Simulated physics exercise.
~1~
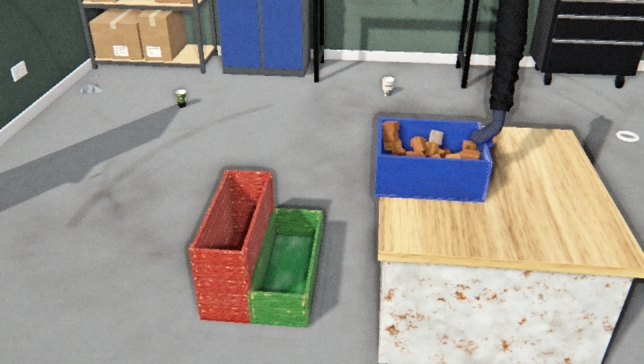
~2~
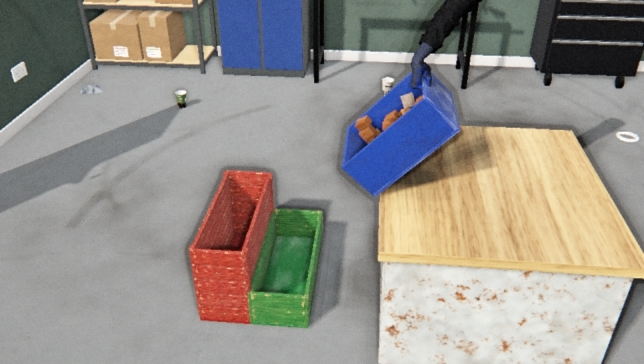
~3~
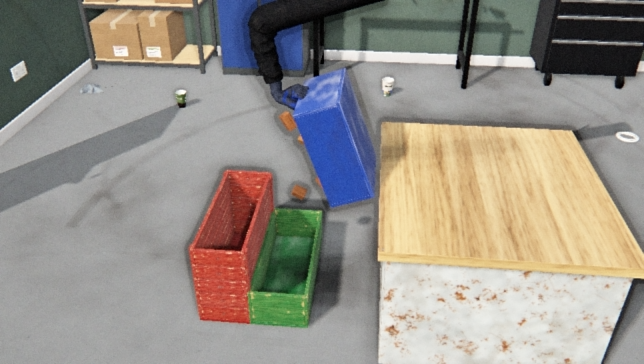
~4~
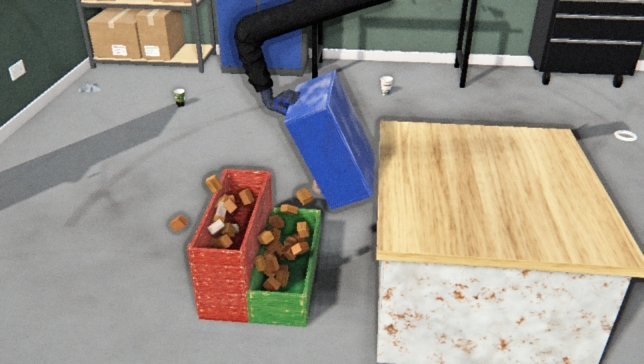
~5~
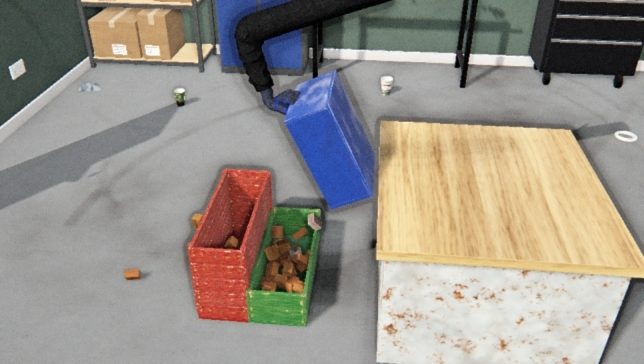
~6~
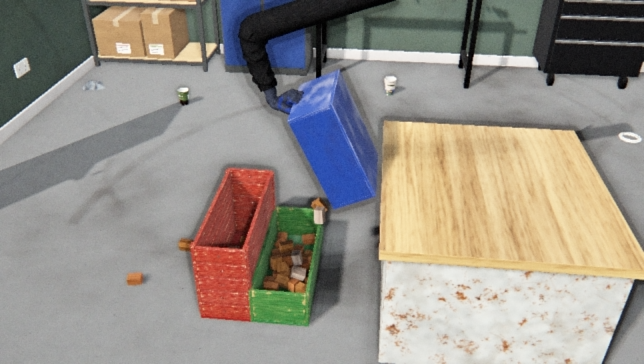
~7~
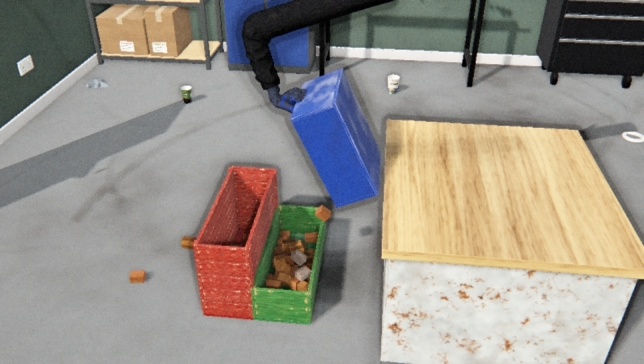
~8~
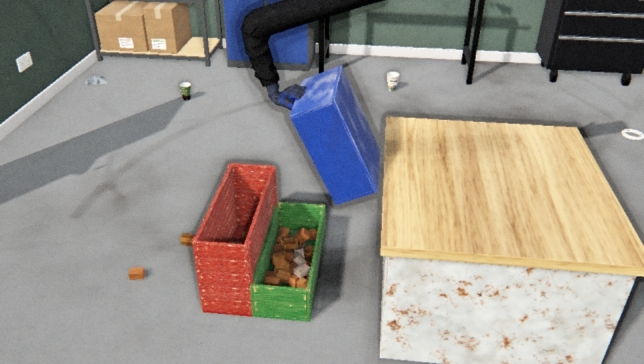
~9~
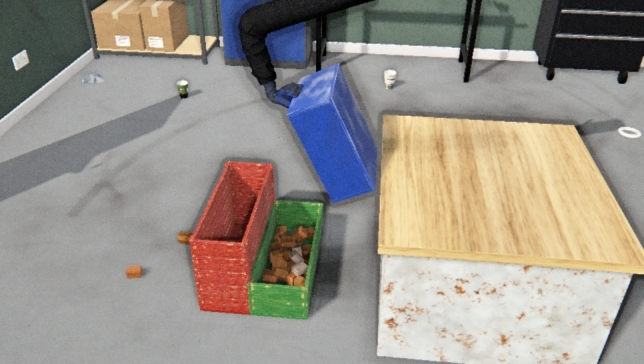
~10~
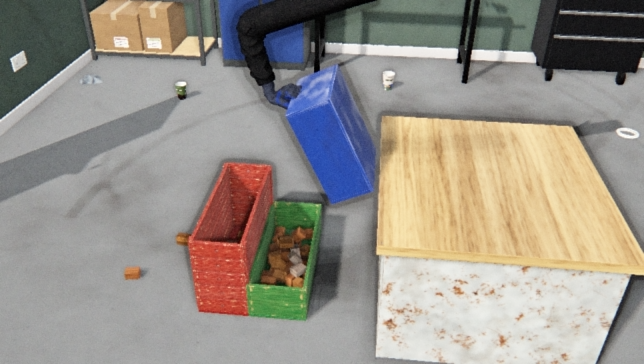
A blue tote held by a dark arm swung left off the wooden-topped bench and tipped steeply, spilling its brown blocks toward the bins below, and most ended up in the green box, some dropped into the red bin, and a couple landed on the floor beyond.
